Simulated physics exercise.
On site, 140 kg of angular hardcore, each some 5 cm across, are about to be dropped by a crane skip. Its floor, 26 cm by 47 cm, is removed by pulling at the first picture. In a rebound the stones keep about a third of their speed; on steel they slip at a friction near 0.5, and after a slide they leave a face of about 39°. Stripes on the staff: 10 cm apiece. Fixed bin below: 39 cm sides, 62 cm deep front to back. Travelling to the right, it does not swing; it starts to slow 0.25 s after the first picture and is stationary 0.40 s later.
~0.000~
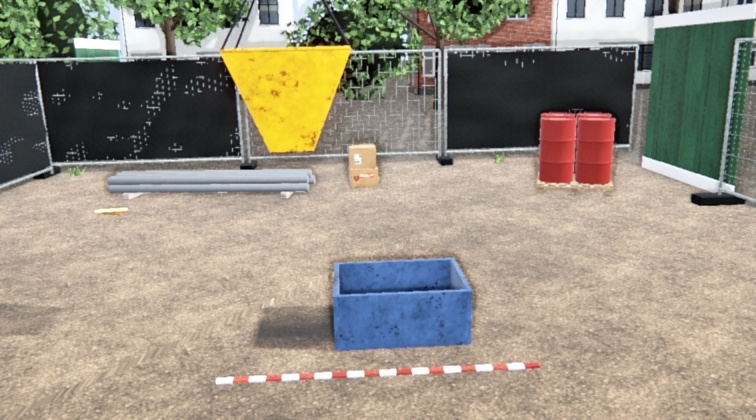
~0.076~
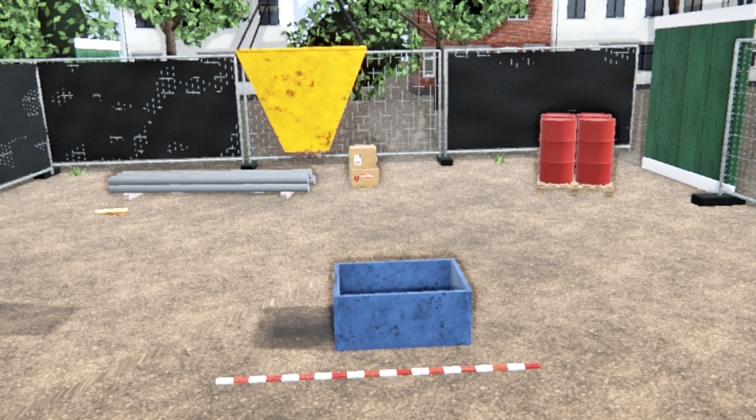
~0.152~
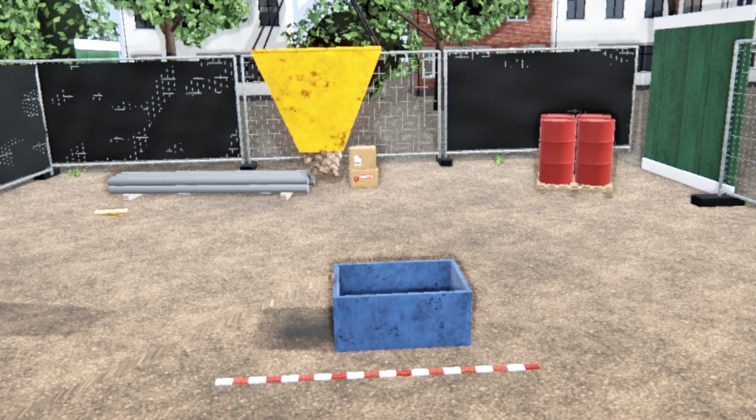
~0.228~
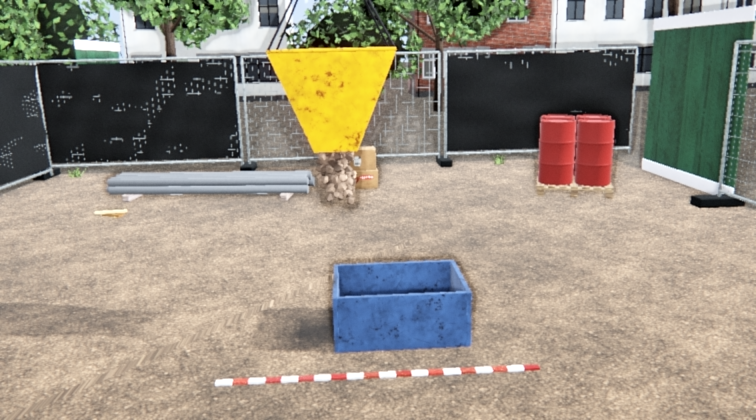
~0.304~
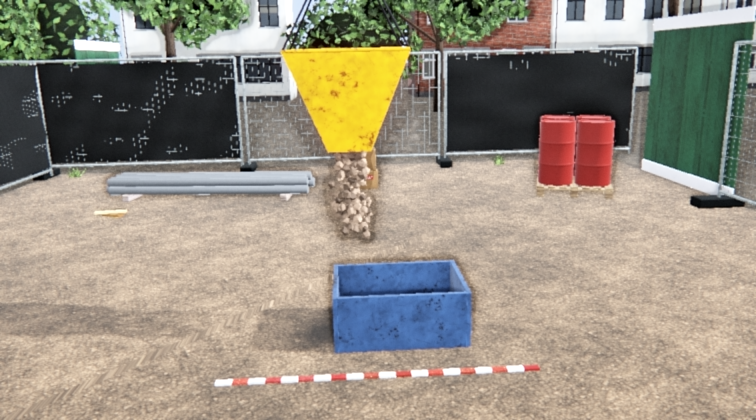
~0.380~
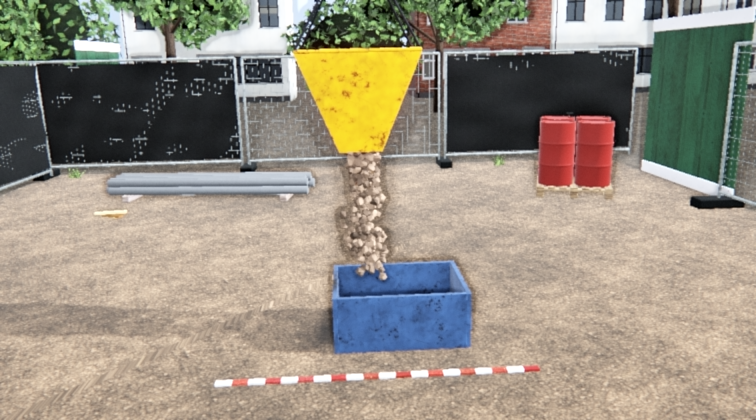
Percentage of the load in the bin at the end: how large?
About 100 per cent is there.
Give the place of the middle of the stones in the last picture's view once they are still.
Their centre ends up around (390, 312).
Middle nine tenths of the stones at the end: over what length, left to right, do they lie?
About 80 cm.
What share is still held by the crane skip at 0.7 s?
Some 35 per cent is still held.
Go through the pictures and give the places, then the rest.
In the first frame, the outlet is at (291, 143); nothing has dropped yet.
In the second frame, the outlet is at (306, 143); 3 % is out.
In the third frame, the outlet is at (321, 144); 11 % is out, the lowest stones still above the rim at (330, 167), 119 cm up.
In the fourth frame, the outlet is at (336, 144); 16 % is out, the lowest stones still above the rim at (345, 193), 101 cm up.
In the fifth frame, the outlet is at (349, 144); 23 % is out, the lowest stones still above the rim at (360, 225), 78 cm up.
In the sixth frame, the outlet is at (361, 144); 31 % is out, the lowest stones still above the rim at (375, 265), 49 cm up.
After 0.7 s, 37 % in the crane skip, 63 % falling or lying in the bin; the stones farthest right are at (450, 319).
After 1.1 s, 1 % in the crane skip, 99 % falling or lying in the bin; the stones farthest right are at (455, 310).
After 1.7 s, 0 % in the crane skip, 100 % falling or lying in the bin; the stones farthest right are at (454, 316).
After 2.6 s, 0 % in the crane skip, 100 % falling or lying in the bin; the stones farthest right are at (455, 310).
After 4.5 s, 0 % in the crane skip, 100 % in the bin; the stones farthest right are at (455, 310).
